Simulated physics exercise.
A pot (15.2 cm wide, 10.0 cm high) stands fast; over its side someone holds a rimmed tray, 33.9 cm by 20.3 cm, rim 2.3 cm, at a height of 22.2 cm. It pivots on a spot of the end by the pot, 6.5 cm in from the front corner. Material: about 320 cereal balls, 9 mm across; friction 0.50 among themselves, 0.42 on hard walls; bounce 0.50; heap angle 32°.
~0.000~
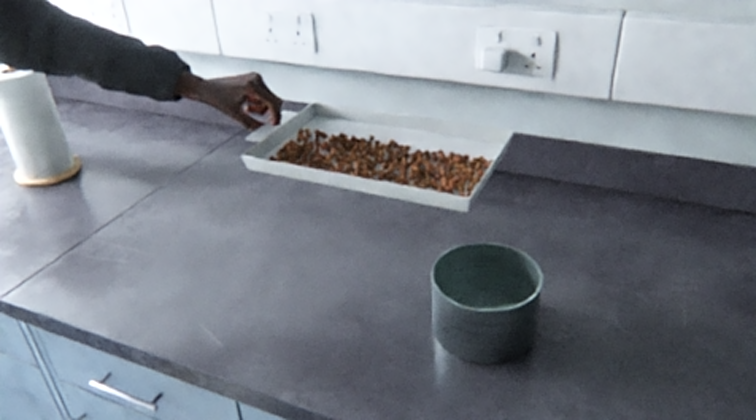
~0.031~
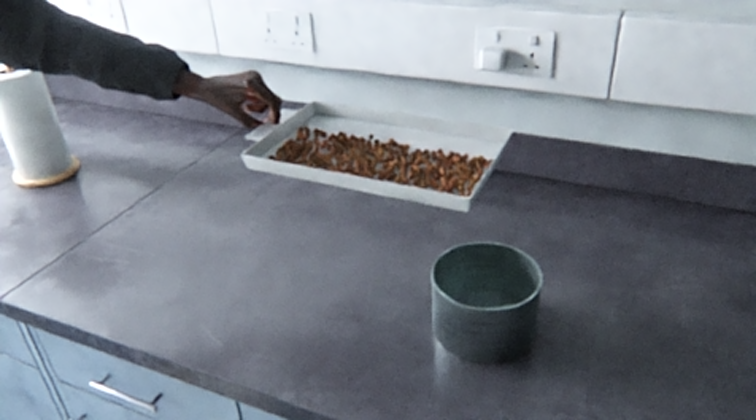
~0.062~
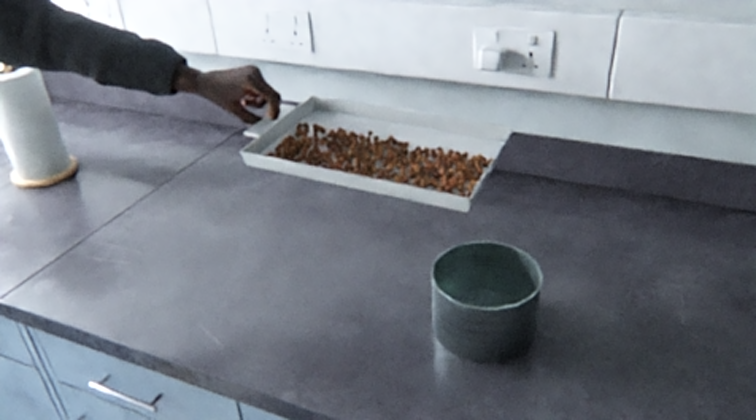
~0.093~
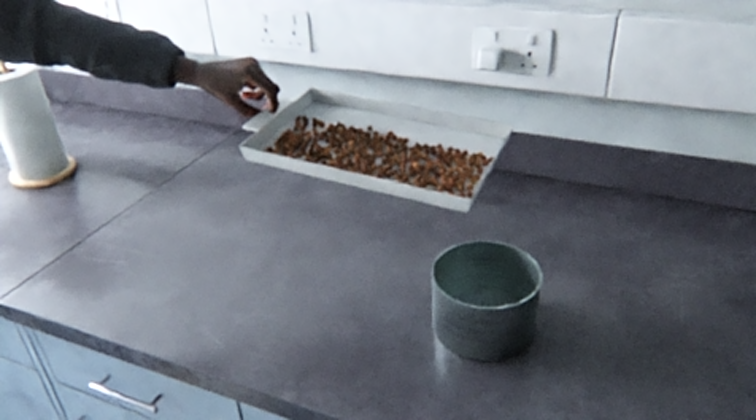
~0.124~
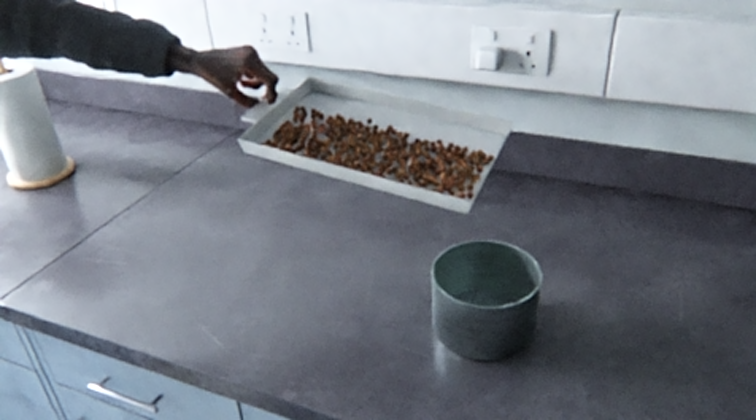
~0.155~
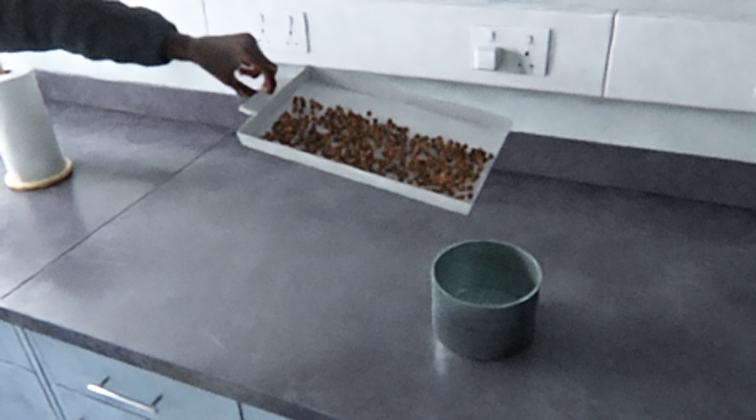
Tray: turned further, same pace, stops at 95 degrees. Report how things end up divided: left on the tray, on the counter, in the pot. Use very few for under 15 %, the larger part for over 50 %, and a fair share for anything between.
Tray: Very few, counter: A fair share, pot: The larger part.
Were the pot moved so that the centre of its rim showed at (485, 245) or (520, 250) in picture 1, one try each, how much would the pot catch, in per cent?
I'd say some 0 per cent for the first and some 0 per cent for the second.
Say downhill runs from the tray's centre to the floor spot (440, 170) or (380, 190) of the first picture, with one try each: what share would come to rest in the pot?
I'd put it at about 45 per cent for the first tilt and about 30 per cent for the second.
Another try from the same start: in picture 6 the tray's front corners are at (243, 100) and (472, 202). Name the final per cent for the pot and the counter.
Pot 50; counter 50.
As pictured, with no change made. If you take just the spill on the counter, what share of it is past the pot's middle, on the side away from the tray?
About 70 %.
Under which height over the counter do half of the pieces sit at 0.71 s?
The halfway mark is near 30 cm.
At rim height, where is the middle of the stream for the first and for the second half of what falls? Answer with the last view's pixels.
The first half passes near (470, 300) and the second half near (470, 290).
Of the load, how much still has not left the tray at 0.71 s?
Close to 100 in a hundred parts of the load.
Then, at 0.49 s, tilt 53 degrees; the tray holds 100 %, the pot 0 %.
After 0.71 s, tilt 80 degrees; the tray holds 100 %, the pot 0 %.
Then, at 1.04 s, tilt 95 degrees; the tray holds 15 %, the pot 35 %.
By 2.2 s all is still; tray 0 %, counter 35 %, pot 65 %.
